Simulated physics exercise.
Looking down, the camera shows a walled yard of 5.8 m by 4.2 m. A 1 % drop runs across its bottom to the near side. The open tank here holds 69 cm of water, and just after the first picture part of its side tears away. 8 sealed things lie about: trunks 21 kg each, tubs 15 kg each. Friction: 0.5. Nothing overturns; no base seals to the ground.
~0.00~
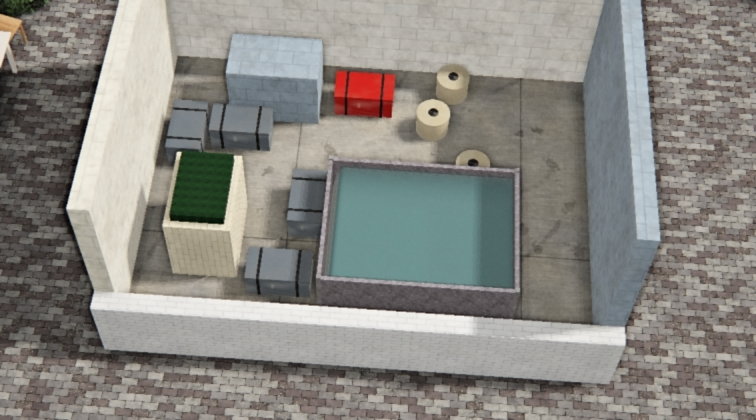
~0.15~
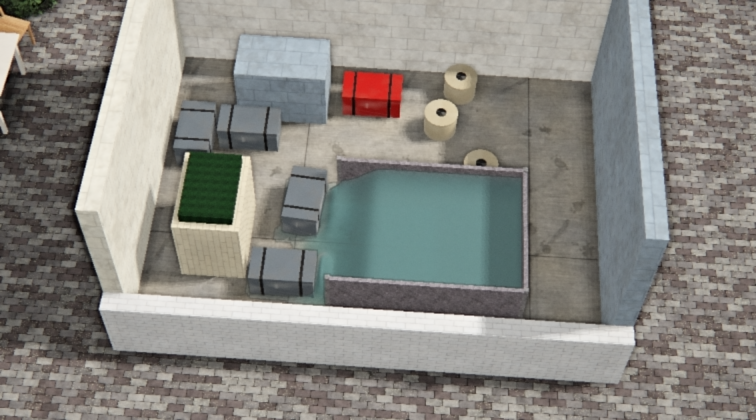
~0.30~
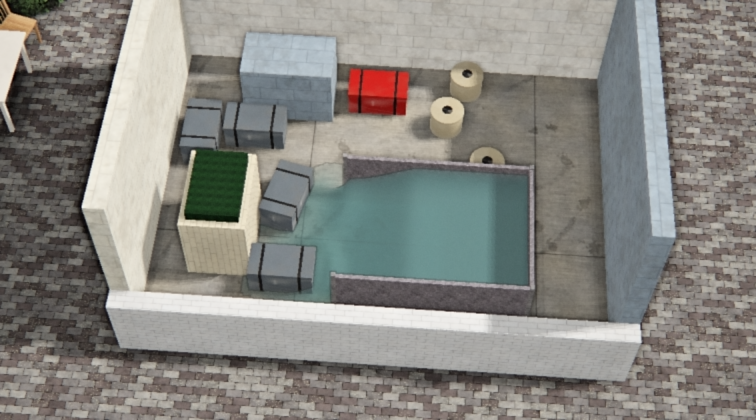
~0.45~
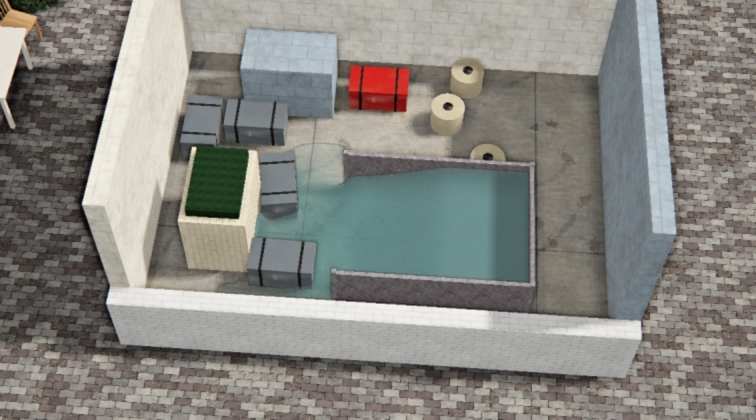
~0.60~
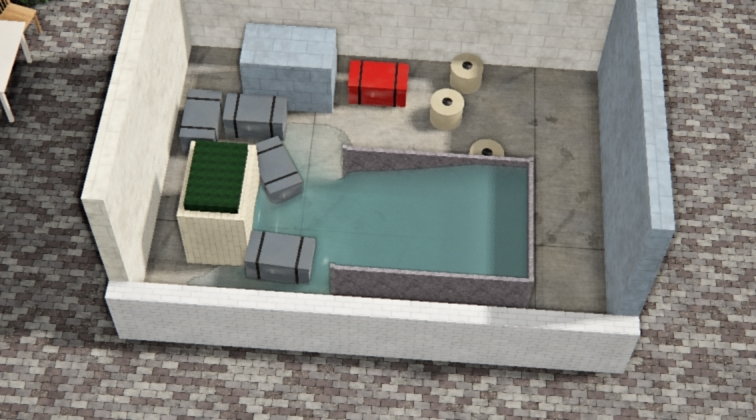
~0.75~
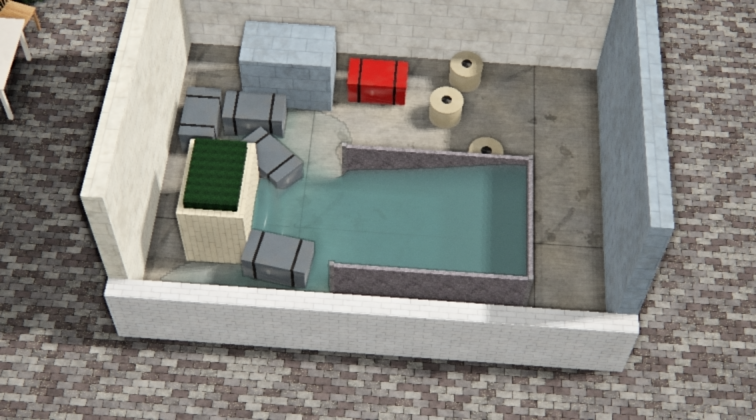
Water poured out through the open left side of a tank in a walled yard and spread across the floor, pushing and turning one gray trunk beside a planter and nudging another slightly, while the red trunk stayed put.
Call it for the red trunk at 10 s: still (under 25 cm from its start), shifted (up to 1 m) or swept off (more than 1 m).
Swept off.
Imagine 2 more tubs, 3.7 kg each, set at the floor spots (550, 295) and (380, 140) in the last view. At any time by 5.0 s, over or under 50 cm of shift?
In sequence: Within it, then beyond it.
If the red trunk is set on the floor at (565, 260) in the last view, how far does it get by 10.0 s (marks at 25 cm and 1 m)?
Put there, it goes a little way.
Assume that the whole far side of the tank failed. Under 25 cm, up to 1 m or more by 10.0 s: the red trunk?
From there, the red trunk gets moved partway.
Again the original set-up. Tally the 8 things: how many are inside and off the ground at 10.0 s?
Count: 8.
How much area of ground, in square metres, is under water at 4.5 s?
Roughly 22 m2.
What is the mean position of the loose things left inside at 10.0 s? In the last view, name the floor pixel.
Centred roughly on (415, 200).
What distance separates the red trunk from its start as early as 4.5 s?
Around 60 centimetres.
After 2.0 s the red trunk is near (378, 73), 0.0 m from its start, aground; 4 afloat.
After 4.5 s the red trunk is near (422, 59), 0.6 m from its start, afloat; 5 afloat.
After 7.0 s the red trunk is near (524, 76), 2.0 m from its start, afloat; 8 afloat.
After 10.0 s the red trunk is near (538, 124), 2.3 m from its start, afloat; 8 afloat.
